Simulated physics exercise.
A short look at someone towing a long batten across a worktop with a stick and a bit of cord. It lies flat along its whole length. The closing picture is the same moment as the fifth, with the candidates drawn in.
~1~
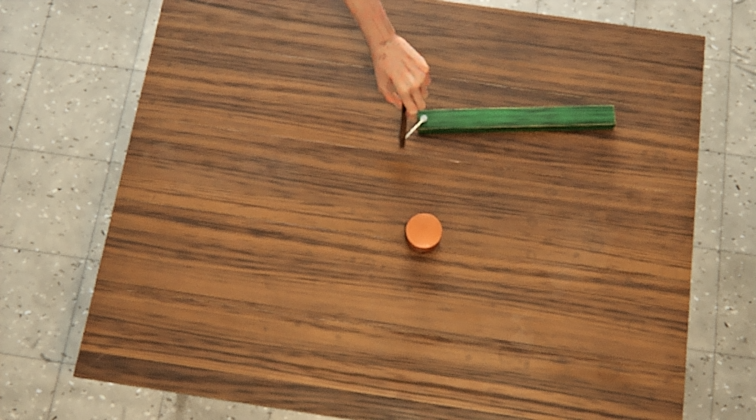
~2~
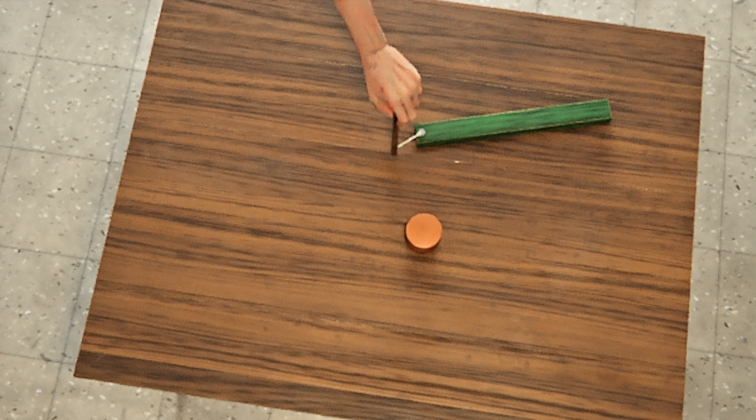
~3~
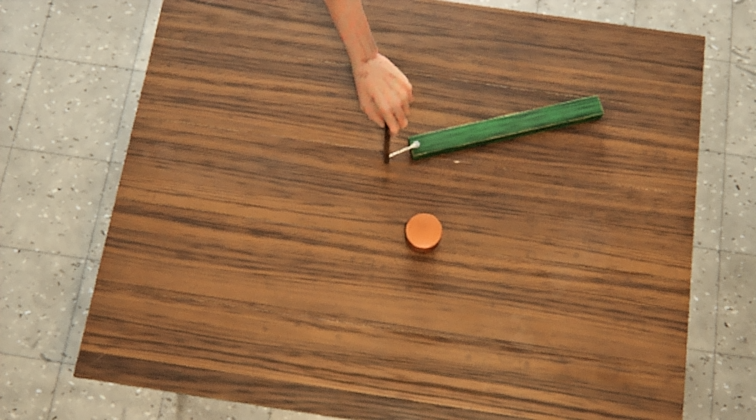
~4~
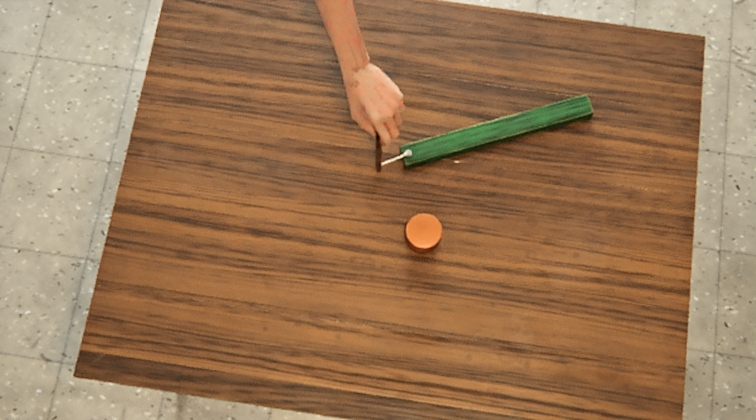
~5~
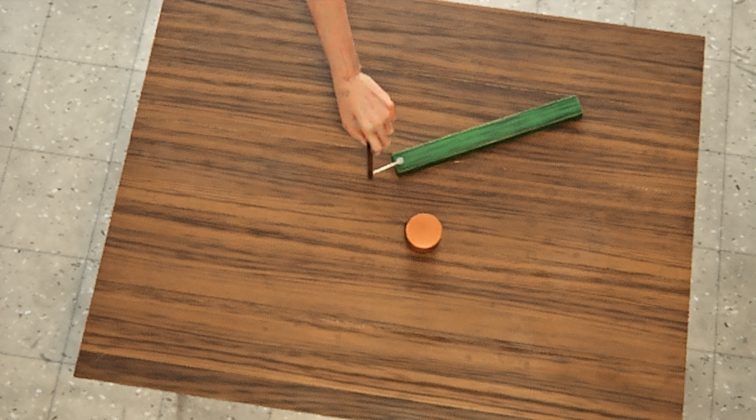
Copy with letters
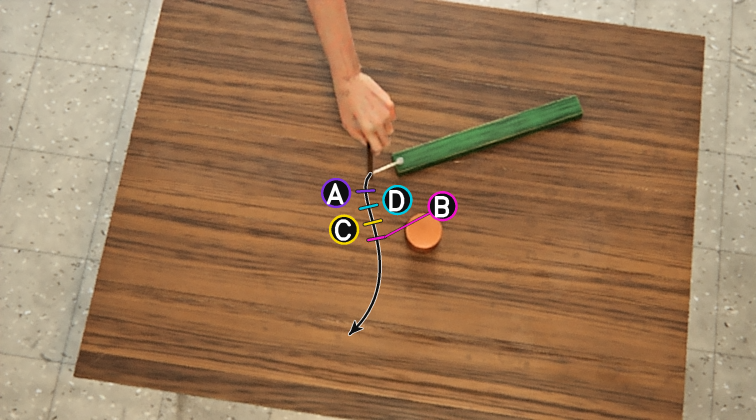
A long green batten lies flat near the top of a wood-grained table, seen from high above with pale speckled floor tiles around it, a hand at its left end. A round orange tub sits below it near the middle. The hand draws the batten by a short cord and dark stick a little down and left, its left end swinging lower, while tub and camera stay still.
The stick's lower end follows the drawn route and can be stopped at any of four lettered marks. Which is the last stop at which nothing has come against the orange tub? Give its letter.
At B, and not beyond.
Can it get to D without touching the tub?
For that mark, yes.
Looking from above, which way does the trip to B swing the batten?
Anticlockwise.
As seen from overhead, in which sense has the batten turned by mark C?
Anticlockwise.
On the marked copy, A at (366, 191); B at (377, 238); C at (373, 222); D at (369, 207); the route from (371, 174) via (379, 255) to (350, 334).
Taking B. A third of the way, foot of the stick (366, 196), middle of the batten (477, 140).
Two thirds of the way, foot of the stick (372, 218), middle of the batten (471, 147).
When it is over, foot of the stick (377, 239), middle of the batten (468, 155); nothing has been touched.
As for the rest, A is safe but short; C is safe but short; D is safe but short.
